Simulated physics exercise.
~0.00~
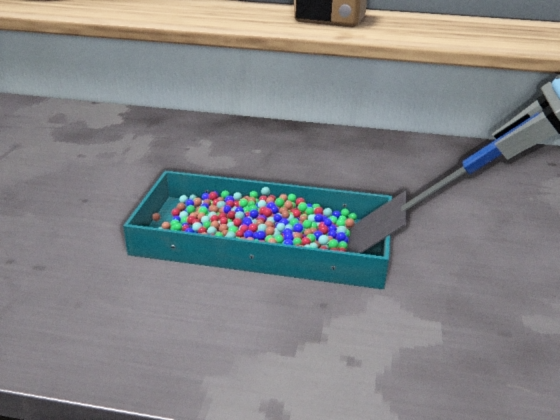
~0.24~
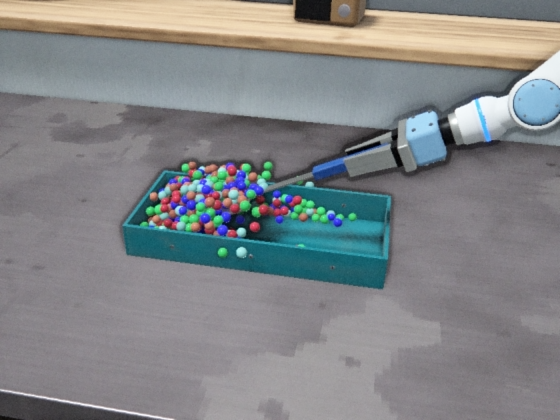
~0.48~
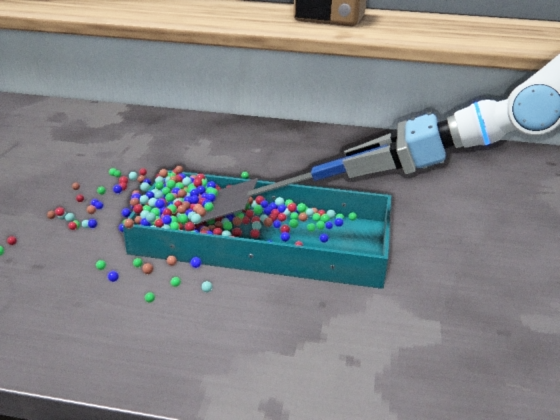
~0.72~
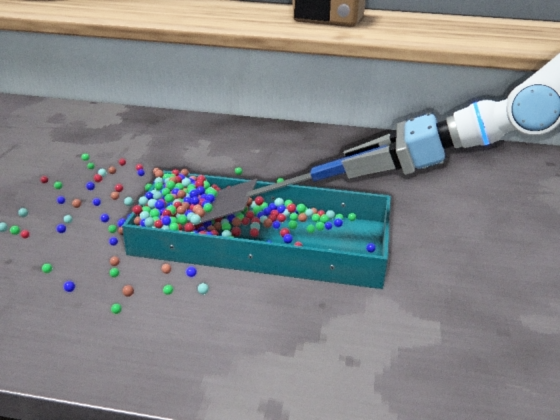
A robot arm pushed a grey paddle leftward through small colourful balls in a teal tray, heaping them at the left end until some spilled over the sides and scattered across the grey tabletop, while most stayed piled in the tray.
